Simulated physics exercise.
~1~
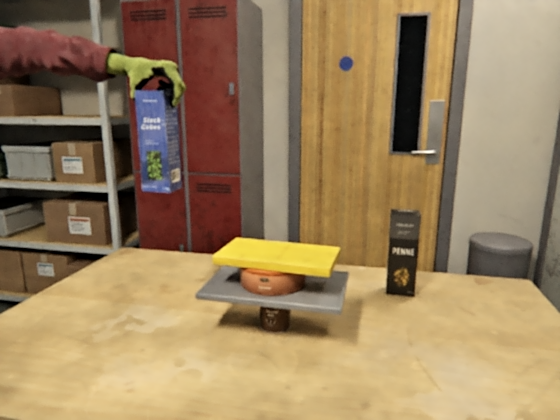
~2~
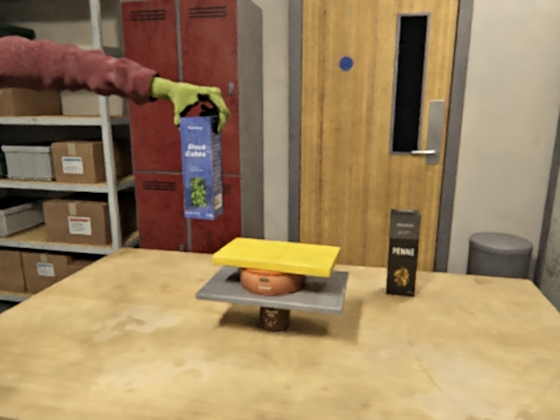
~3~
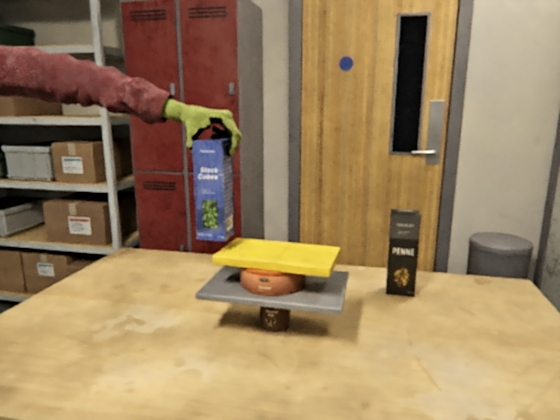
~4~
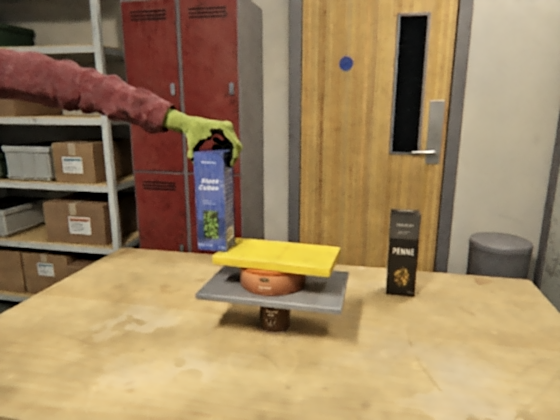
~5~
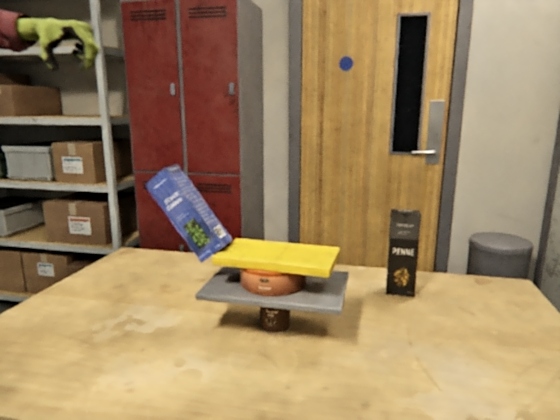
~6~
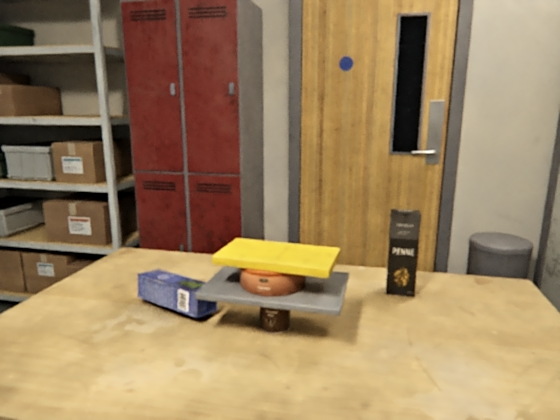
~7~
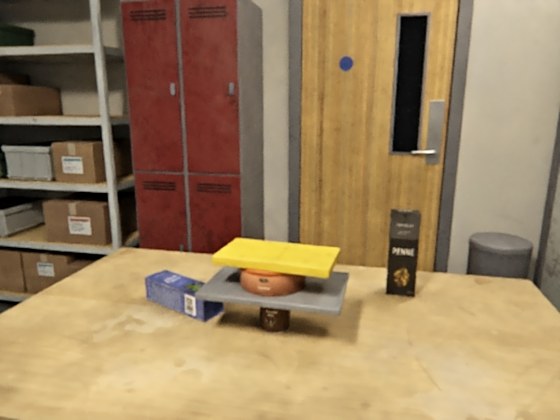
A blue carton tips over and falls onto its side after a gloved hand releases it.
